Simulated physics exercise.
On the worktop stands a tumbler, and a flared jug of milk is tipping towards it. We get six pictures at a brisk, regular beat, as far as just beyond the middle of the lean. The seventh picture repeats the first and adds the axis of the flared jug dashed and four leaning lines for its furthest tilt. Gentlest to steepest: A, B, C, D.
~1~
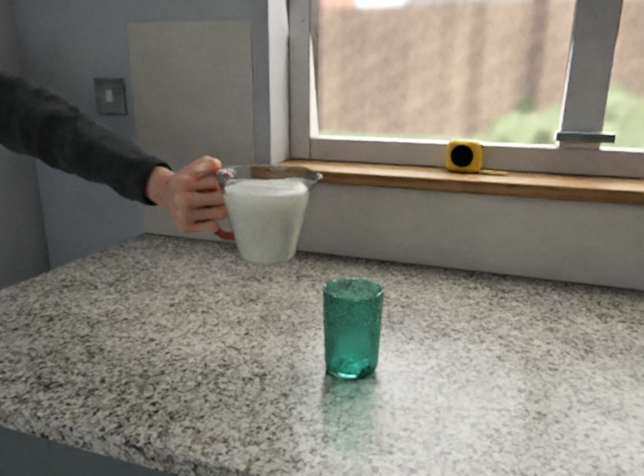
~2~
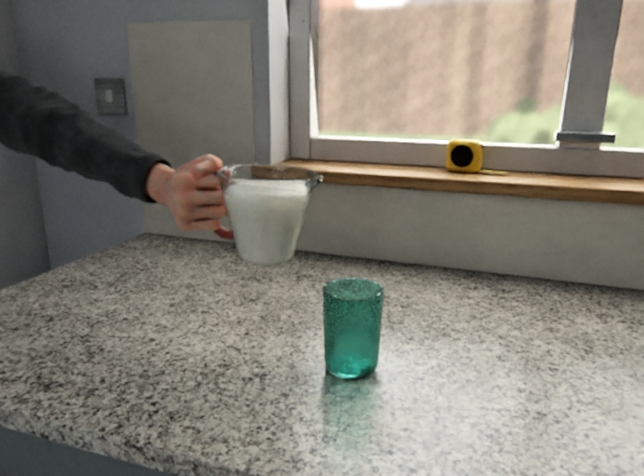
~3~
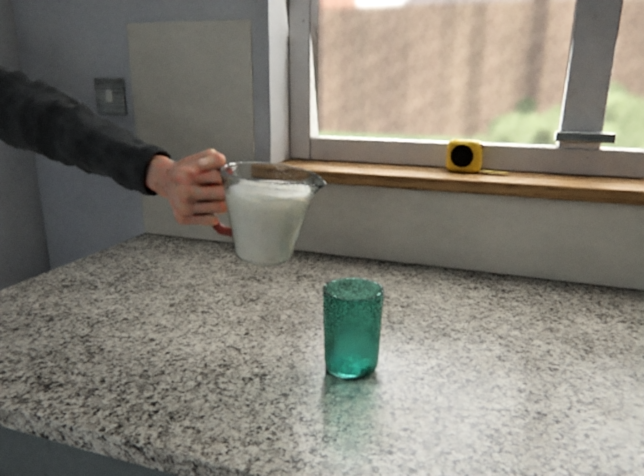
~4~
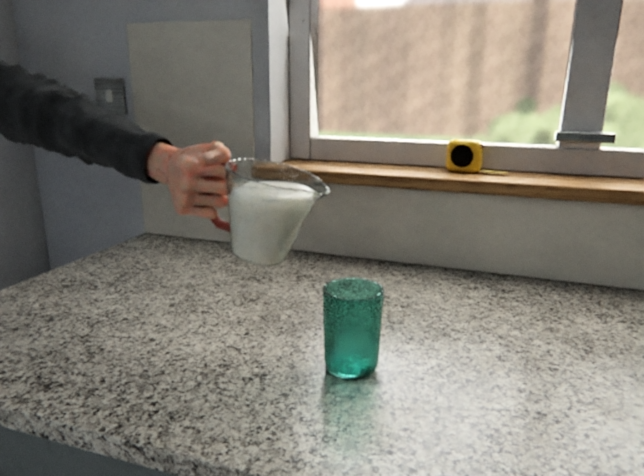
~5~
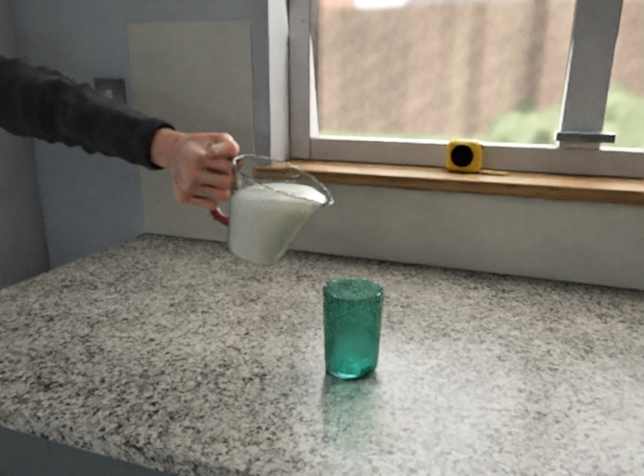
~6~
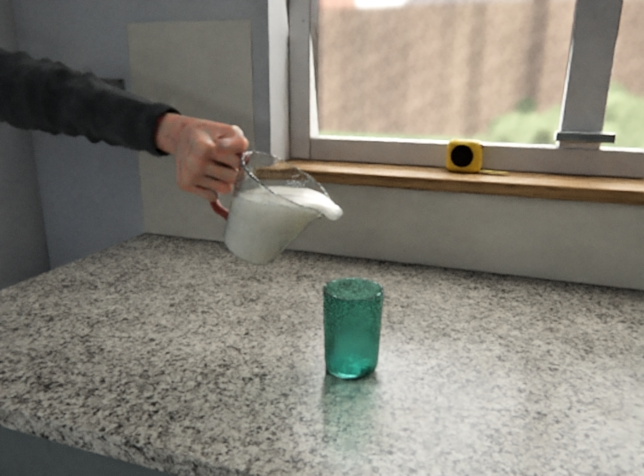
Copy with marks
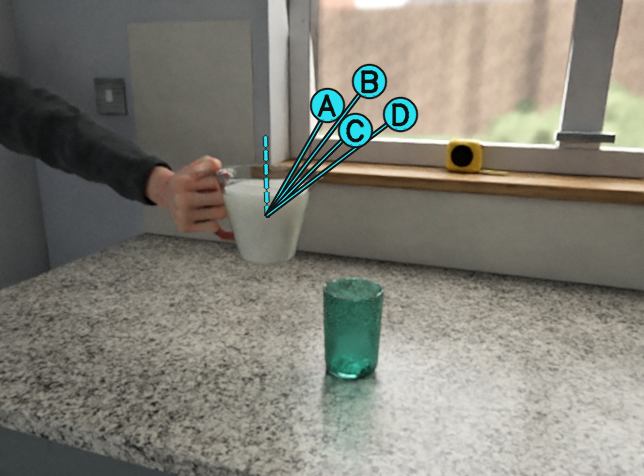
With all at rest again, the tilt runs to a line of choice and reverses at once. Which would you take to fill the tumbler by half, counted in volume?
C.
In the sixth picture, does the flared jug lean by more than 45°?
No, it does not.
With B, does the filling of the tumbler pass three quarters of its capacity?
No.
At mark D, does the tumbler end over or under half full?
Over half.
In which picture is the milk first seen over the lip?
Picture 6.
On the marked copy, A at (320, 122); B at (359, 94); C at (341, 140); D at (386, 124).
For mark A, the tumbler ends with about 19 % of what it can hold.
For mark B, the tumbler ends with about 34 % of what it can hold.
For mark C, the tumbler ends with about 49 % of what it can hold.
For mark D, the tumbler ends with about 66 % of what it can hold.
